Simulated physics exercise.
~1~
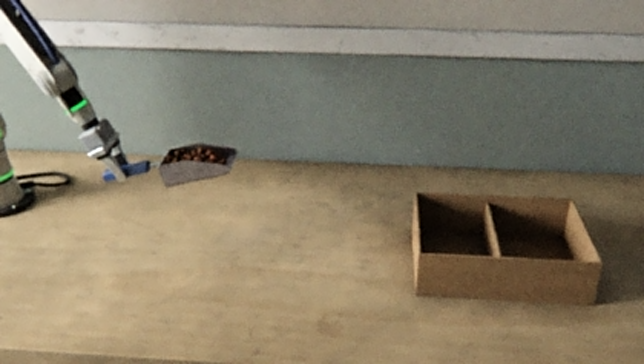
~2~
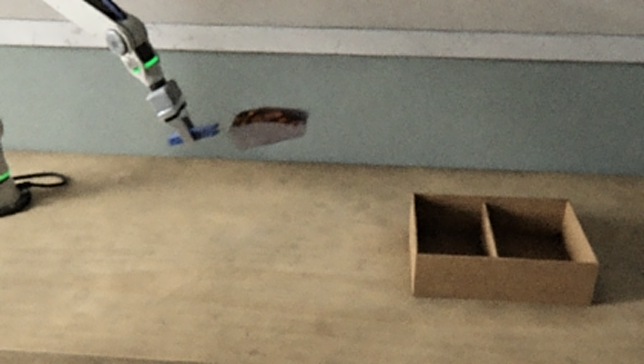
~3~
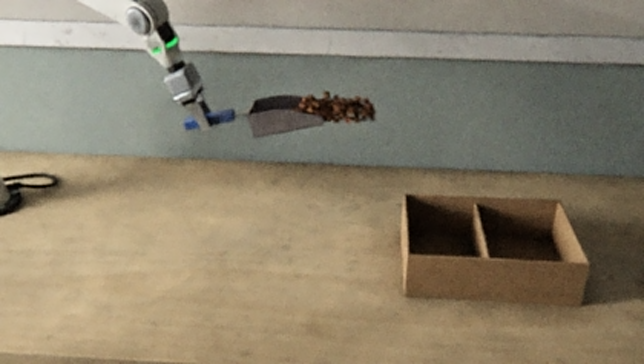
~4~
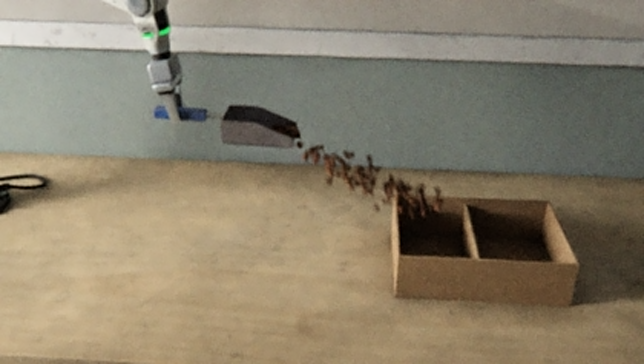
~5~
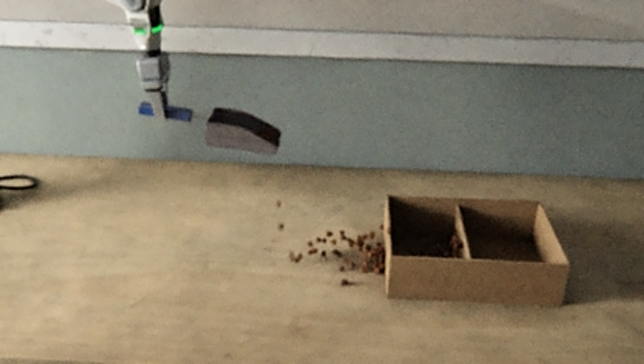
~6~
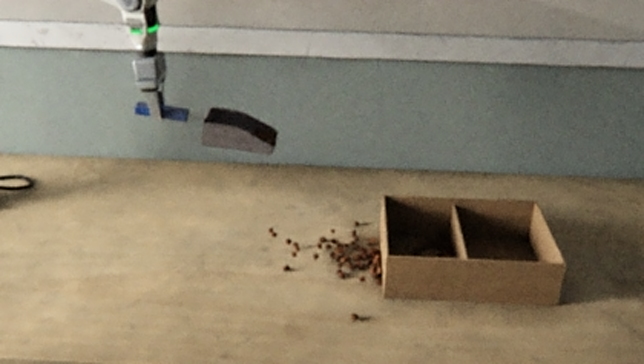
Over a wooden table, a robot arm flings brown pellets from a scoop, many missing the box.
